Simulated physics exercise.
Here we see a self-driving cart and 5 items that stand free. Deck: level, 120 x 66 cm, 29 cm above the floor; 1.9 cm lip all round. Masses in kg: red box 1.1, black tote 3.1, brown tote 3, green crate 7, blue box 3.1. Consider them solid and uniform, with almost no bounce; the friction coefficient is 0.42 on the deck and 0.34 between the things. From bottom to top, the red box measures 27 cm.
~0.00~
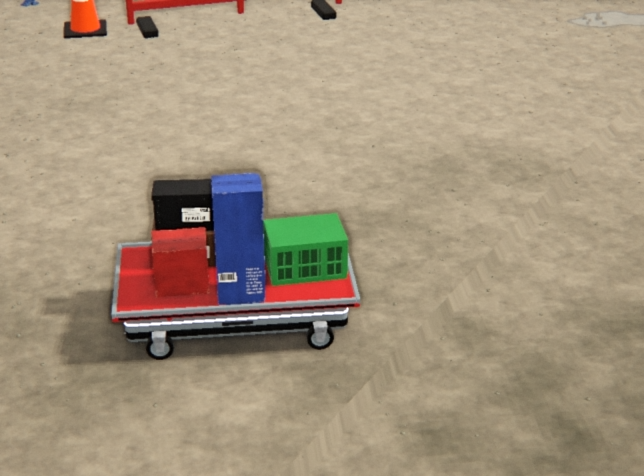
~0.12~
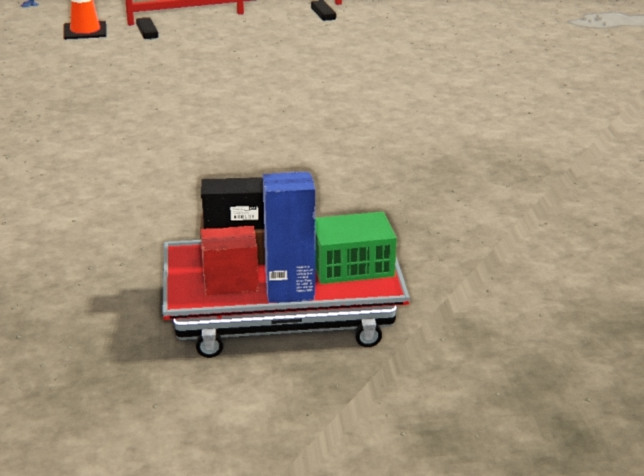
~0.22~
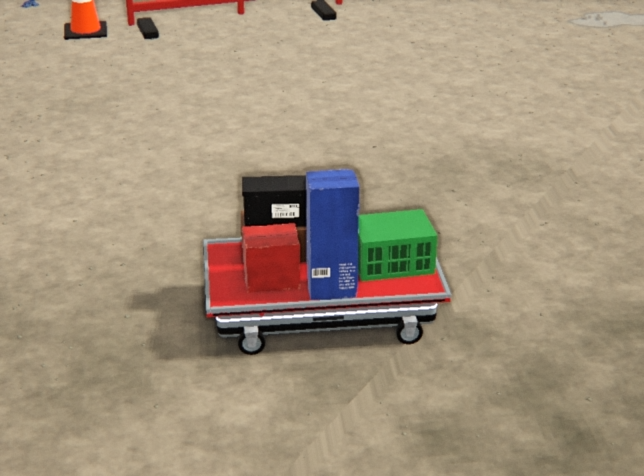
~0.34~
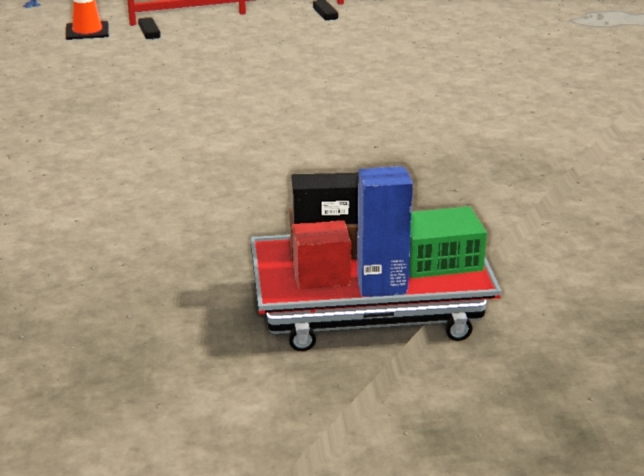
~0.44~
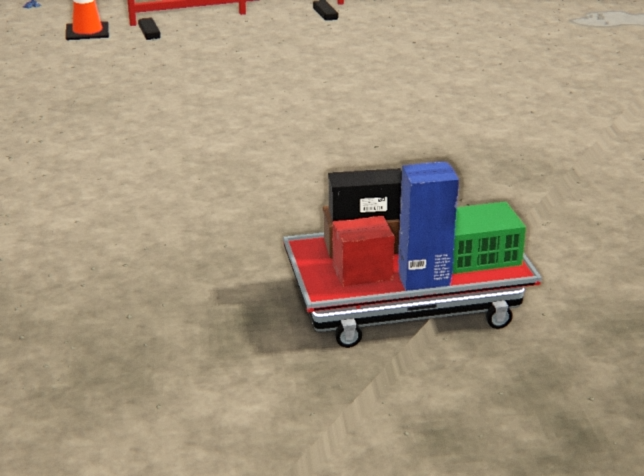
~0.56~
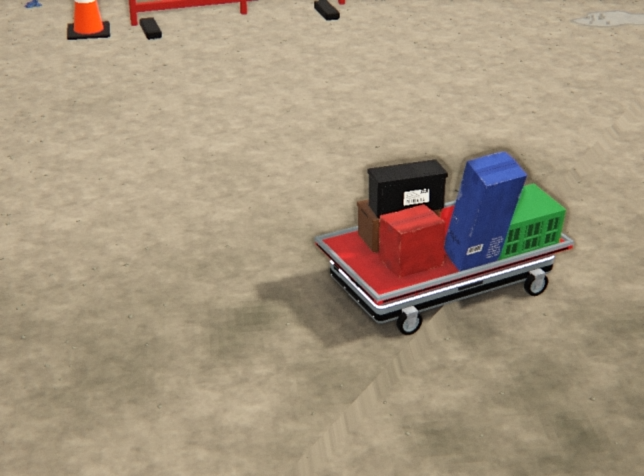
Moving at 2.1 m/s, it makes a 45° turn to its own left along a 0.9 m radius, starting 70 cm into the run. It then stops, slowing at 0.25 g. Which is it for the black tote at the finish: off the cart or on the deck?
It ends on the deck.
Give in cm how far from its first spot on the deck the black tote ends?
Roughly 30 centimetres.
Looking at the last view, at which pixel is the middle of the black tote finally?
Around (564, 129).
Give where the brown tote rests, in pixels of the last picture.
Rest position, about (523, 138) px.
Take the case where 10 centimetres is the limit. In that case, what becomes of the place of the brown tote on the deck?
As for the brown tote, it stays where it was.
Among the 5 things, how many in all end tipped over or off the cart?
In total, 3.
After 0.66 s, cart has run 139 cm, turned 34°; blue box now off the cart; black tote slid 12 cm near (435, 181); green crate leaning 18°.
After 0.86 s, cart has run 180 cm, turned 45°; black tote leaning 30° near (482, 162); red box leaning 6°; green crate slid 15 cm.
After 1.36 s, cart has run 249 cm, turned 45°; black tote leaning 37° near (550, 128); red box leaning 23°; green crate slid 12 cm.
At rest (2.1 s), off the cart, blue box; tipped over on the deck, red box and black tote; not toppled but over 10 cm from the start, green crate; the last one in place, give or take 10 cm. In the last view, black tote near (564, 129).
